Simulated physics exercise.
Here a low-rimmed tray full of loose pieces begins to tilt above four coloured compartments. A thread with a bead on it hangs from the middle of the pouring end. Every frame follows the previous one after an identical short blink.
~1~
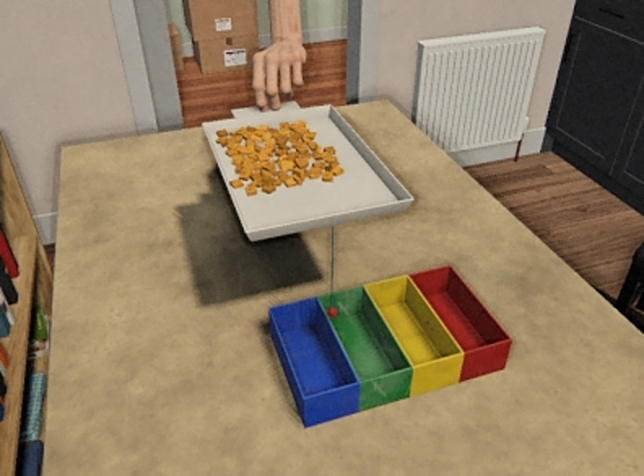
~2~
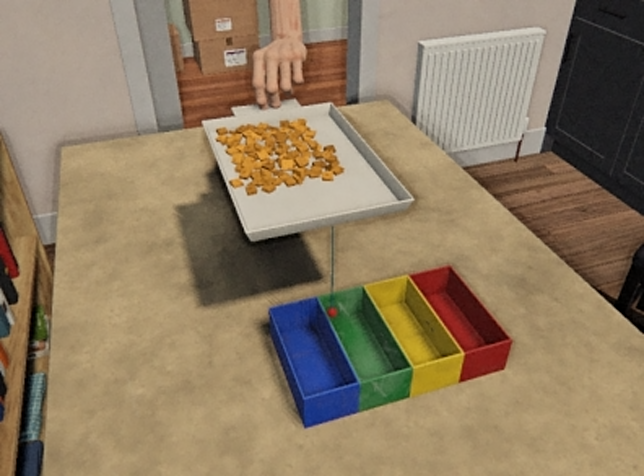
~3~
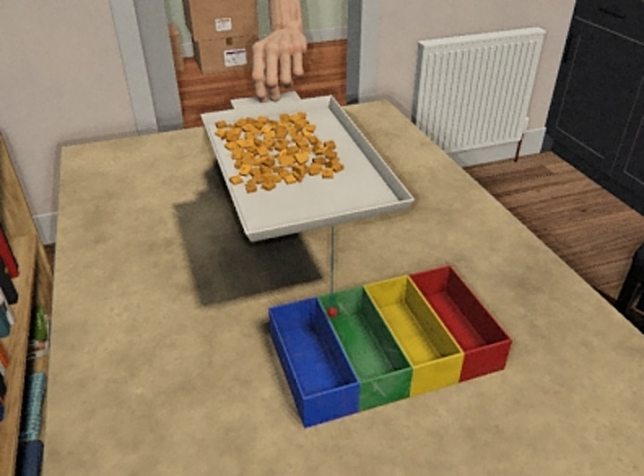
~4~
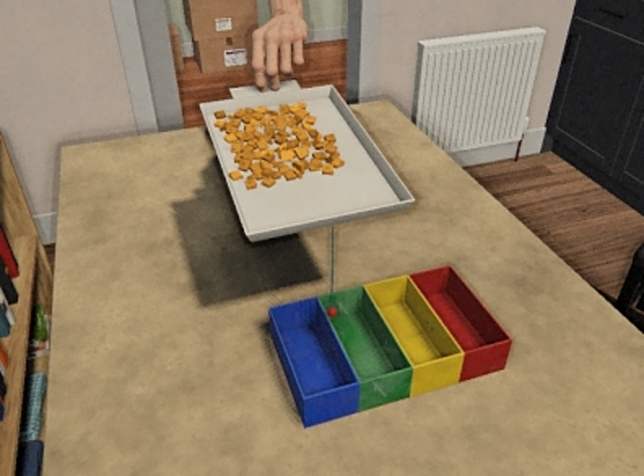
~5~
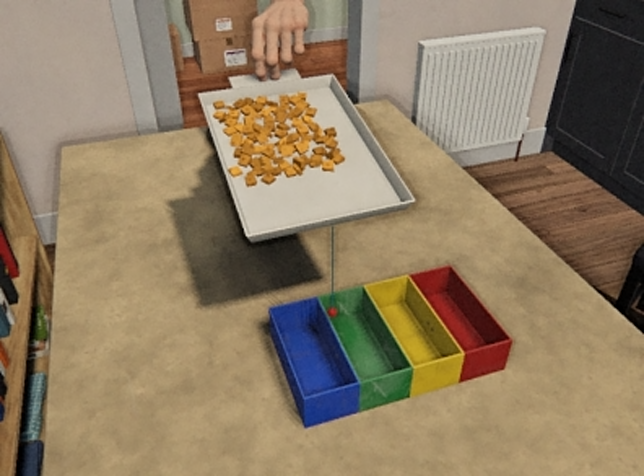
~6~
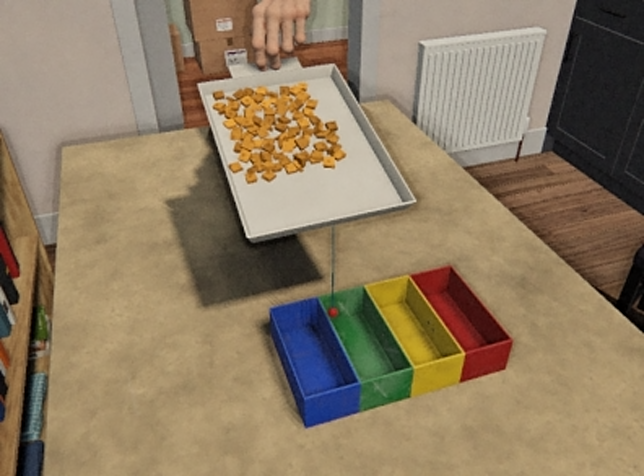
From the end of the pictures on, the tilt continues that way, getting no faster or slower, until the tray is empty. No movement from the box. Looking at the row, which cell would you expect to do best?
I would expect the blue cell to do best.
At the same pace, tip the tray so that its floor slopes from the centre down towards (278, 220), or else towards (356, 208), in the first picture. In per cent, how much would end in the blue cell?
Shares: 10 %, then 0 %.
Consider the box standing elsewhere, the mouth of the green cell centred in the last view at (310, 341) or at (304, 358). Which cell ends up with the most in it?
Green; the green cell.
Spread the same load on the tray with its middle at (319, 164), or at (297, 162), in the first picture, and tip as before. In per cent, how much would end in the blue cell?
Close to 30 in a hundred, then close to 30 in a hundred.
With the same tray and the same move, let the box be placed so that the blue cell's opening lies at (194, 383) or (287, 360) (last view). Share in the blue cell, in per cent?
First position: Some 0 %; second position: Some 50 %.
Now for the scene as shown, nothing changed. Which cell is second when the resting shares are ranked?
I'd say green.
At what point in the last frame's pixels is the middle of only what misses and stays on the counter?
About (245, 404).
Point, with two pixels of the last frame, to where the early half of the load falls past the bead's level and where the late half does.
Around (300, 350) and then (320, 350).
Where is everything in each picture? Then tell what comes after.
Corners of the pouring end near (251, 228) and (407, 197), level; middle of the load near (281, 153), small crackers; bead on its thread near (332, 312); blue cell near (332, 402); green cell near (386, 387); yellow cell near (437, 372); red cell near (485, 358), in the first picture.
Corners of the pouring end near (251, 228) and (407, 197), level; middle of the load near (281, 152), in the second picture.
Corners of the pouring end near (251, 229) and (407, 198), tipped barely, level across its low end; middle of the load near (281, 147), in the third picture.
Corners of the pouring end near (251, 230) and (407, 198), tipped a little, level across its low end; middle of the load near (281, 140), in the fourth picture.
Corners of the pouring end near (251, 231) and (408, 198), tipped a little, level across its low end; middle of the load near (281, 134), in the fifth picture.
Corners of the pouring end near (252, 232) and (409, 198), tipped a little, level across its low end; middle of the load near (281, 127); blue cell near (332, 403); green cell near (386, 387); yellow cell near (437, 372); red cell near (486, 358), in the sixth picture.
Shortly afterwards, tray tipped steeply; the bulk on the tray; a little in the blue cell; only a few in the green cell; a little falling or outside the box.
Next, tray tipped past a quarter turn; a little on the tray; near a third in the blue cell; a little in the green cell; only a few in the yellow cell; near half falling or outside the box.
Some moments later, tray tipped past a quarter turn; near half in the blue cell; near a quarter in the green cell; a little in the yellow cell; near a quarter falling or outside the box.
In the end, tray tipped past a quarter turn; near half in the blue cell; near a quarter in the green cell; a little in the yellow cell; none at all in the red cell; near a quarter outside the box.
